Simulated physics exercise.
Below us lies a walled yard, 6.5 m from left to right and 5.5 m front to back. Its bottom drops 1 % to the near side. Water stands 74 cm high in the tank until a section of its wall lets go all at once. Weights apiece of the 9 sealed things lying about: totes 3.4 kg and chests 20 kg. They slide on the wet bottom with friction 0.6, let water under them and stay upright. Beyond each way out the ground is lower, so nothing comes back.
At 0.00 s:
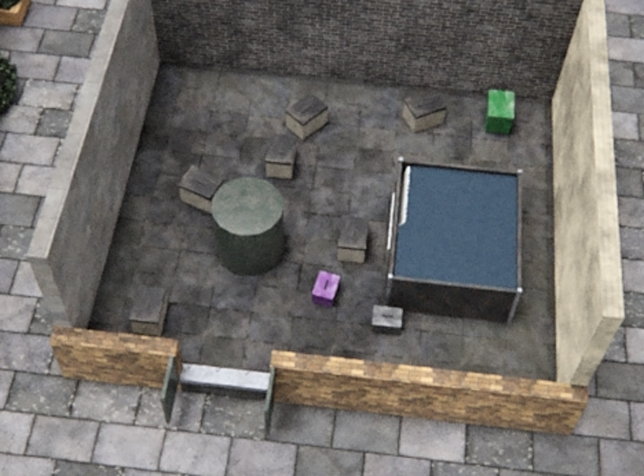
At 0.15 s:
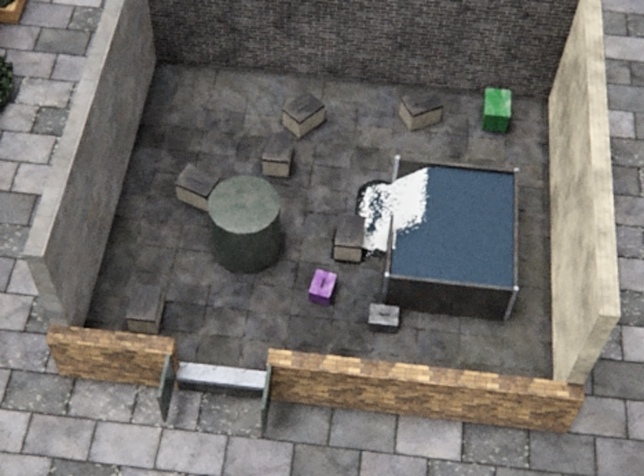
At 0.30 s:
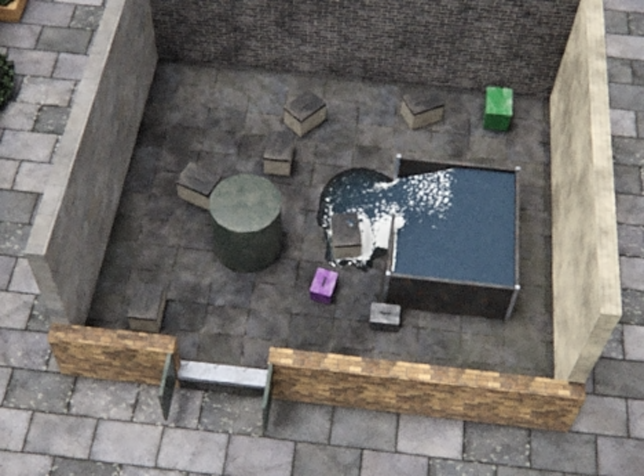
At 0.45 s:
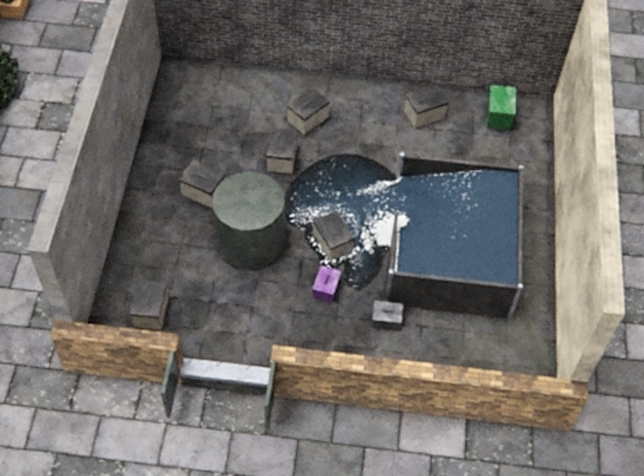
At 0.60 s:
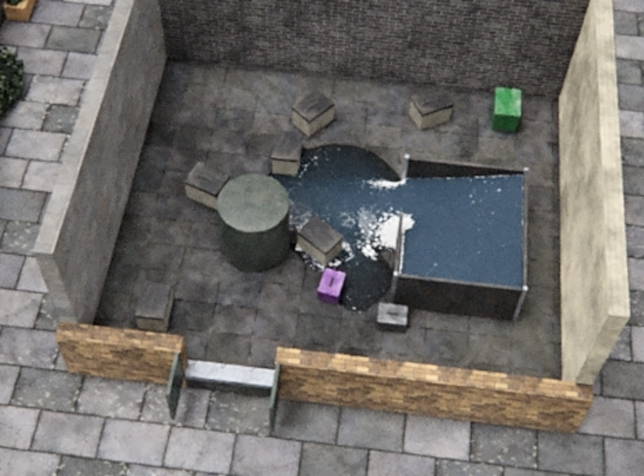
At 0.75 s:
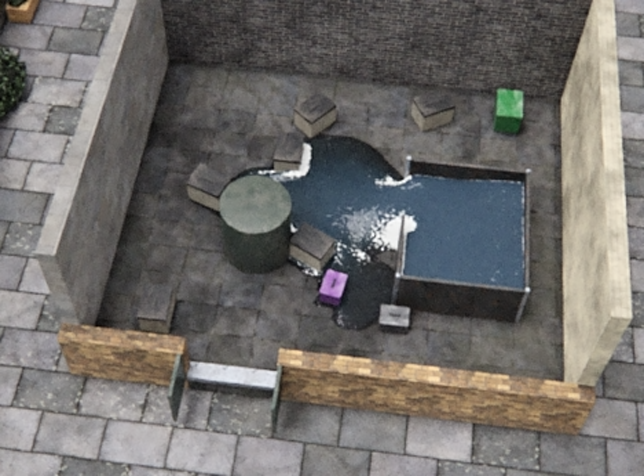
In a walled yard scattered with boxes, a dark tank on the right holds blue water. Water bursts from the tank's left side, foaming onto the paving, and pushes the nearest grey box leftward. The pool widens to the round green cylinder and the boxes beside it, while the purple box barely moves.
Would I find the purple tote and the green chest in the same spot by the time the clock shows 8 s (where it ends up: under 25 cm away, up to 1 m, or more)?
Purple tote travels far, green chest stays put.
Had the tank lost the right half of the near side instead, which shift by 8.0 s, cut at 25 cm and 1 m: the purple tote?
In that case the purple tote ends far away.
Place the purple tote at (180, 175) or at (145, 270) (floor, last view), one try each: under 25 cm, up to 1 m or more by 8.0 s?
In that order: It ends far away; it travels far.
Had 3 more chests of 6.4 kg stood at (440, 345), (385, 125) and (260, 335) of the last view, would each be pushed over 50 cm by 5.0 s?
In that order: Short of it, under, past it.
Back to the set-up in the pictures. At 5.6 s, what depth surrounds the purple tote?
Roughly 3 cm.
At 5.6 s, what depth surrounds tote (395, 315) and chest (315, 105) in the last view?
About 2 and 9 cm.
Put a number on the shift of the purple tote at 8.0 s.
Roughly 250 cm.
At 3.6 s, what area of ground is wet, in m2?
About 26 m2.
After 1.6 s the purple tote is near (333, 313), 0.5 m from its start, aground; the green chest is near (510, 103), 0.0 m from its start, aground; 0 of 9 are out; 0 afloat.
After 3.6 s the purple tote is near (406, 343), 1.4 m from its start, aground; the green chest is near (510, 103), 0.0 m from its start, aground; 0 of 9 are out; 2 afloat.
After 5.6 s the purple tote is near (481, 329), 2.1 m from its start, aground; the green chest is near (510, 103), 0.0 m from its start, aground; 0 of 9 are out; 4 afloat.
After 8.0 s the purple tote is near (525, 327), 2.7 m from its start, afloat; the green chest is near (510, 103), 0.0 m from its start, aground; 1 of 9 are out; 3 afloat.
